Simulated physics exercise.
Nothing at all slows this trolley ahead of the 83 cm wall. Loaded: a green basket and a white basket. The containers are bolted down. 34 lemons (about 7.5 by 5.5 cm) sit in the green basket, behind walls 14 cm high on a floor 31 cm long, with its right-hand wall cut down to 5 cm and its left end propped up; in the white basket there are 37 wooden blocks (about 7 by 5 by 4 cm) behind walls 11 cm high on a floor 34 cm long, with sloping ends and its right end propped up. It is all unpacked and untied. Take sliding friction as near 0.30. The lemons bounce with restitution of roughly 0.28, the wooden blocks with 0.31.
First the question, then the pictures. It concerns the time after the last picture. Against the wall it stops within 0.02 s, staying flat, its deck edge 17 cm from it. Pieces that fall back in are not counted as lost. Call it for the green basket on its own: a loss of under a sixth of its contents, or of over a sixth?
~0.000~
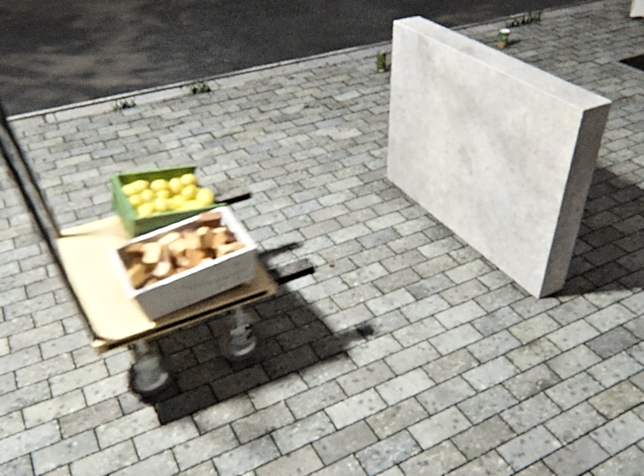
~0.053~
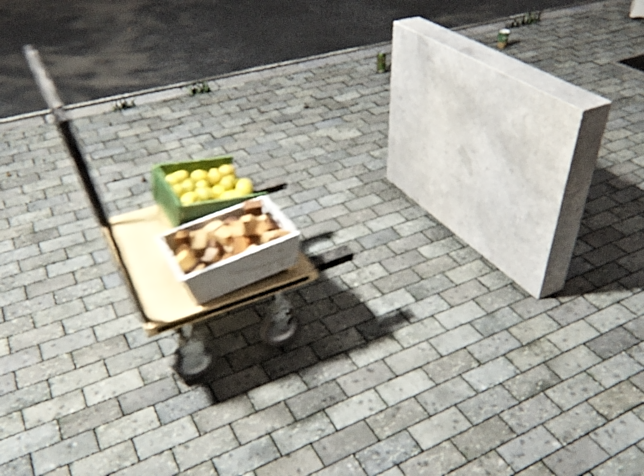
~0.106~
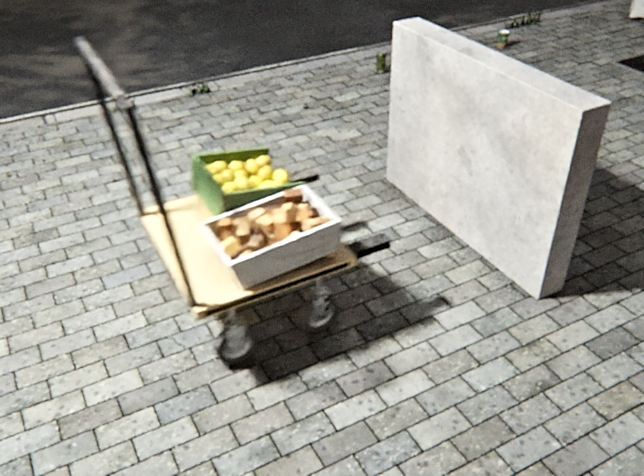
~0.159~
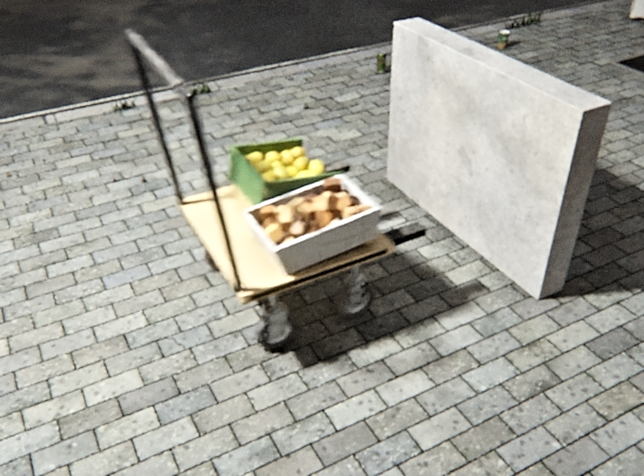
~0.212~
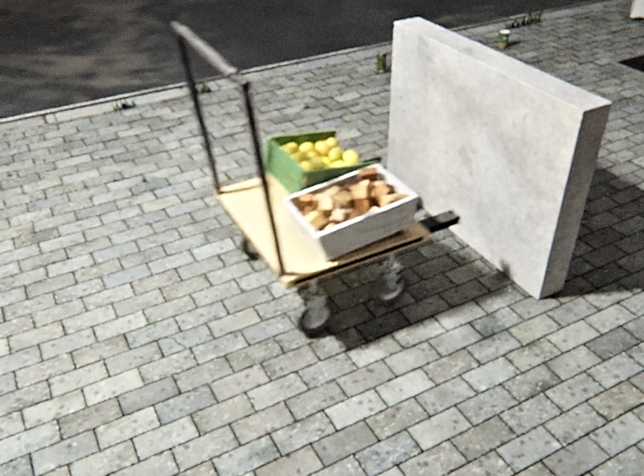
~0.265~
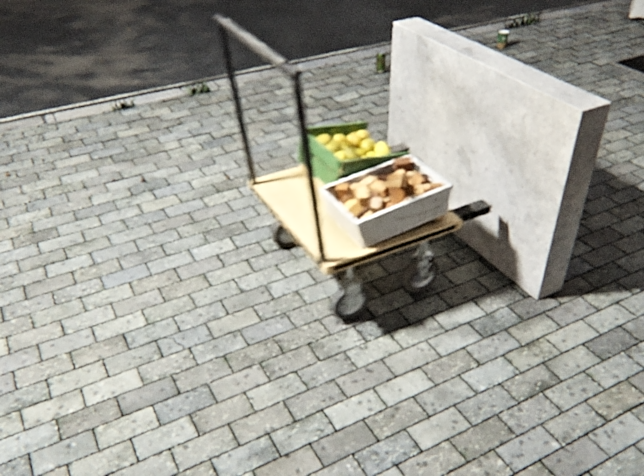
Over a sixth.
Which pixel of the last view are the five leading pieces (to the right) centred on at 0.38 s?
Centre: Approx. (430, 133) px.
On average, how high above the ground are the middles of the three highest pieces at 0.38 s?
Height, averaged: Around 62 cm.
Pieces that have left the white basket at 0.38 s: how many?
White basket: About 0.
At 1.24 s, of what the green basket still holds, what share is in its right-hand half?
Share in that half: About 80 %.
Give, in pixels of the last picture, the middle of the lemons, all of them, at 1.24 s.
Centred roughly at (378, 226).
After 0.28 s, impact.
After 0.38 s, green basket 27 in, 7 out and white basket 37 in, 0 out.
After 0.50 s, green basket 19 in, 15 out and white basket 34 in, 3 out.
After 0.73 s, green basket 16 in, 18 out and white basket 34 in, 3 out.
Final count (at 1.24 s), green basket 16 in, 18 out and white basket 34 in, 3 out. Asked share, 18 of 34, 53 per cent.
